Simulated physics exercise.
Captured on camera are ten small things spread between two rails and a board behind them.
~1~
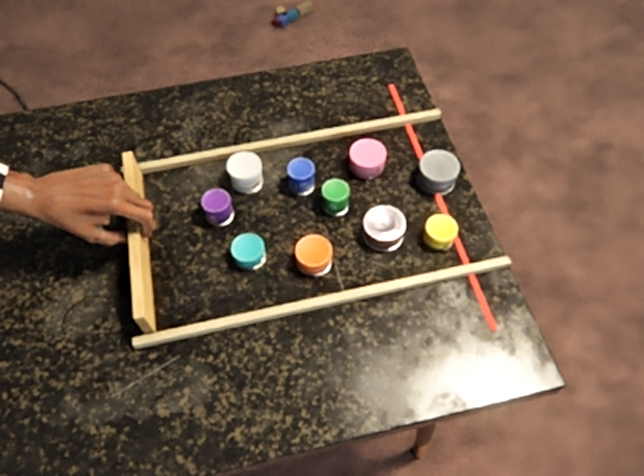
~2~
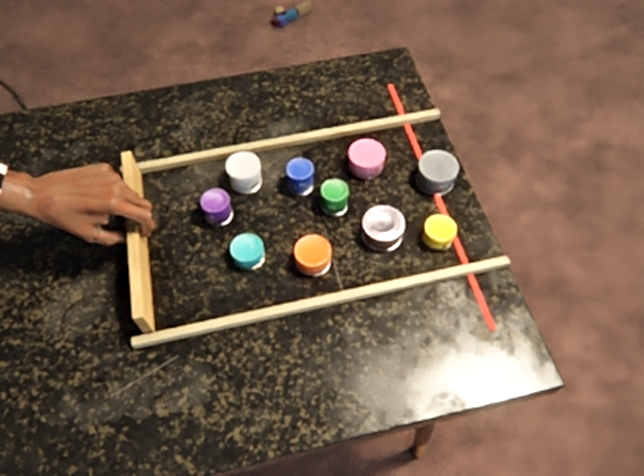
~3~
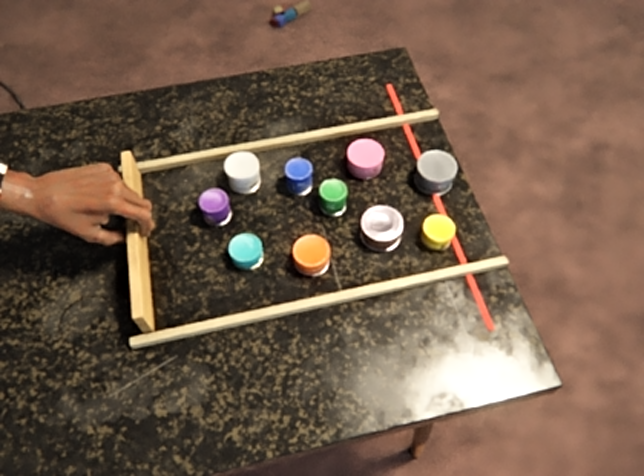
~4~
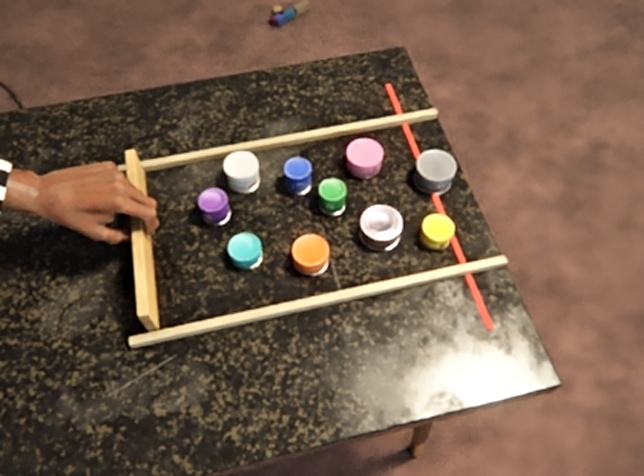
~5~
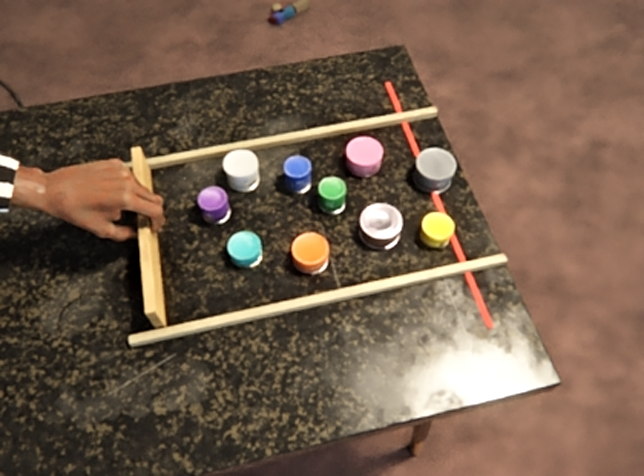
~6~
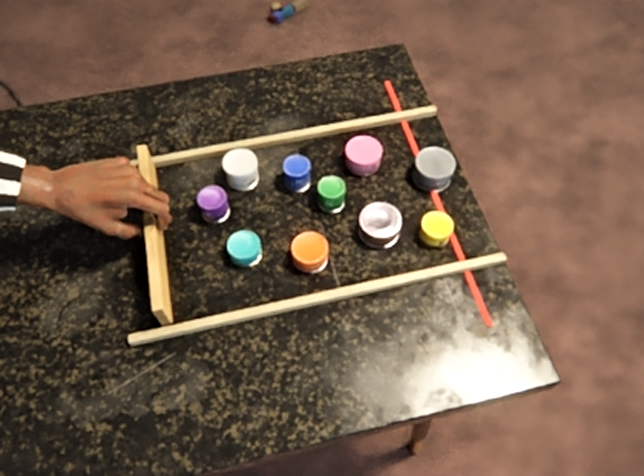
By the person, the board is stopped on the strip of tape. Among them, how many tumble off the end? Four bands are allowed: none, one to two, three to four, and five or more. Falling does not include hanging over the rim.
After the sweep, the pieces gone from the top come to three or four, as it turns out.
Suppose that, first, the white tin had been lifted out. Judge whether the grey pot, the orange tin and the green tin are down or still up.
Grey pot down, orange tin still up, green tin still up.
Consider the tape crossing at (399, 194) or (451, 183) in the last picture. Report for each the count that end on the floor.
In that order 0 and 5.
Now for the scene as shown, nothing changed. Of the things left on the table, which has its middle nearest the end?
It's the green tin that is foremost.
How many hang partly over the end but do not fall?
Count of overhanging things: 1.
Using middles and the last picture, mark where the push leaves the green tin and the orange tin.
The green tin ends up near (465, 176), and the orange tin near (469, 227).
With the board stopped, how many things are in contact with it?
Total: 5.
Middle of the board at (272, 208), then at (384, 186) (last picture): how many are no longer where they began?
I get 5 at the one place and 10 at the other.
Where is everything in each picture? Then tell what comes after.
Grey pot (438, 173); yellow tin (440, 233); pink tub (367, 159); board (138, 238); tape (436, 191), in the first picture.
Yellow tin (439, 233); turquoise tin (248, 252), in the second picture.
Pink tub (365, 159); board (137, 238), in the third picture.
Grey pot (434, 173); white tin (242, 173), in the fourth picture.
Yellow tin (436, 231); blue tin (298, 175), in the fifth picture.
Grey pot (433, 170); yellow tin (436, 230); pink tub (363, 156); board (154, 231); tape (431, 187), in the sixth picture.
A little later, none off yet; grey pot at rest near (433, 170); yellow tin at rest near (436, 230); pink tub at rest near (363, 156).
Next, none off yet; grey pot shifted a little near (442, 166); yellow tin shifted about its own width near (469, 235); pink tub shifted about its own width near (414, 144).
When it is over, the number that fall off is three or four; down, brown pot, pink tub, yellow tin and grey pot.
